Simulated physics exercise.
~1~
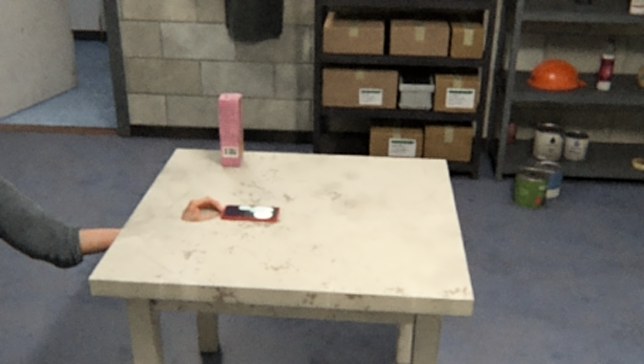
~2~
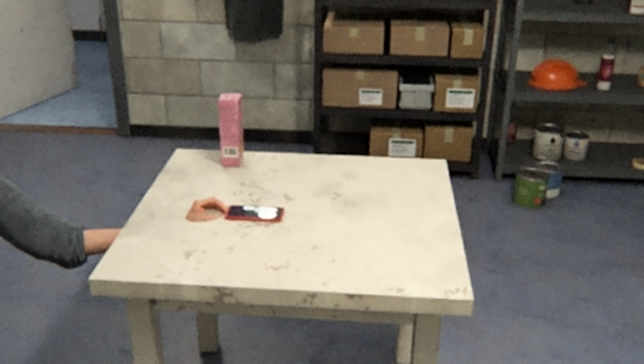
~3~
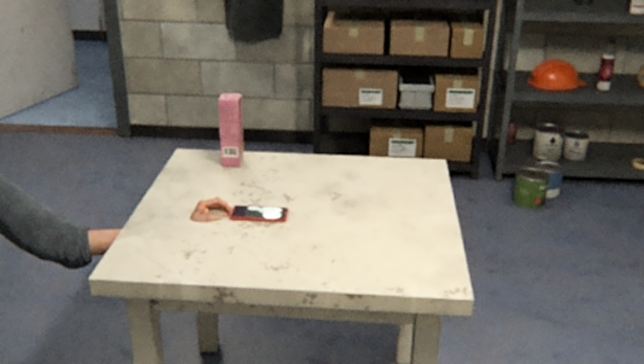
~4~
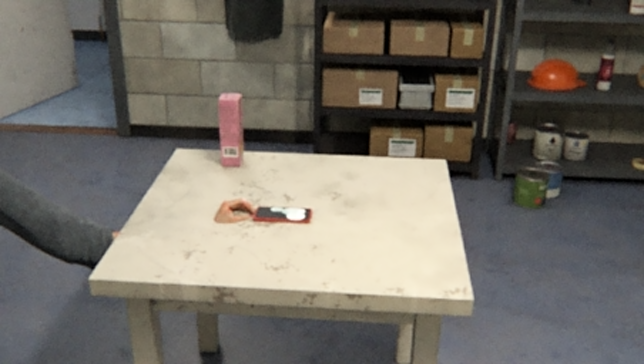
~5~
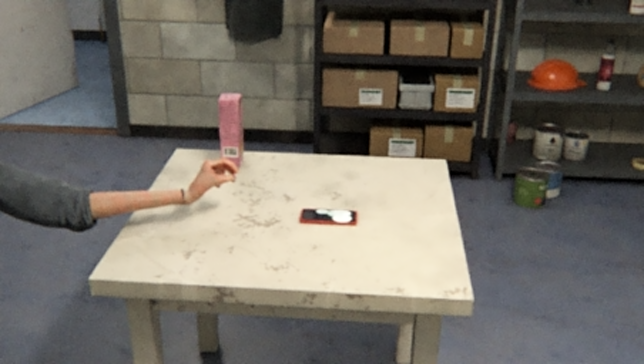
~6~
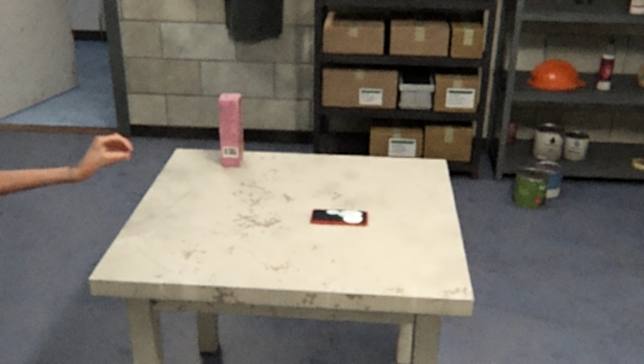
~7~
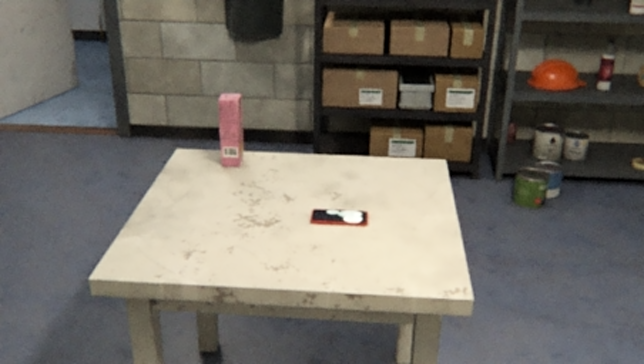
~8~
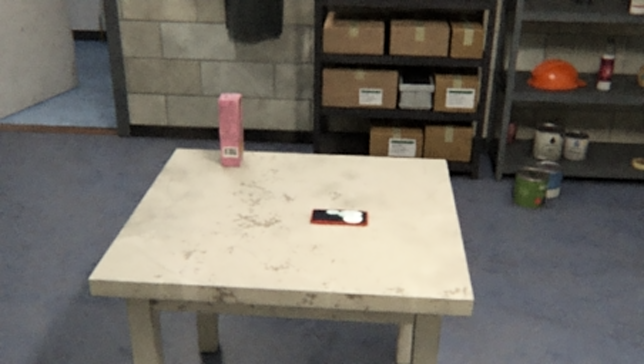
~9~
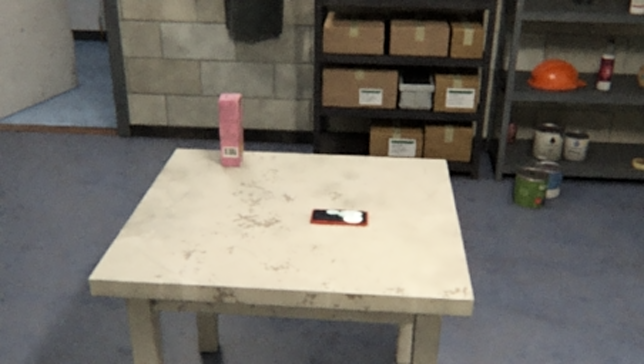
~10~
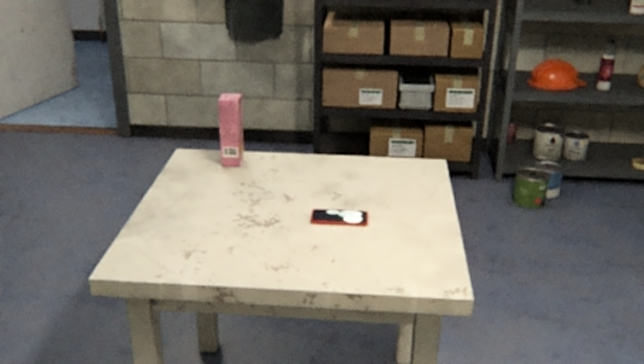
On a worn table, a hand slides a red phone right, withdraws, and the phone rests there.
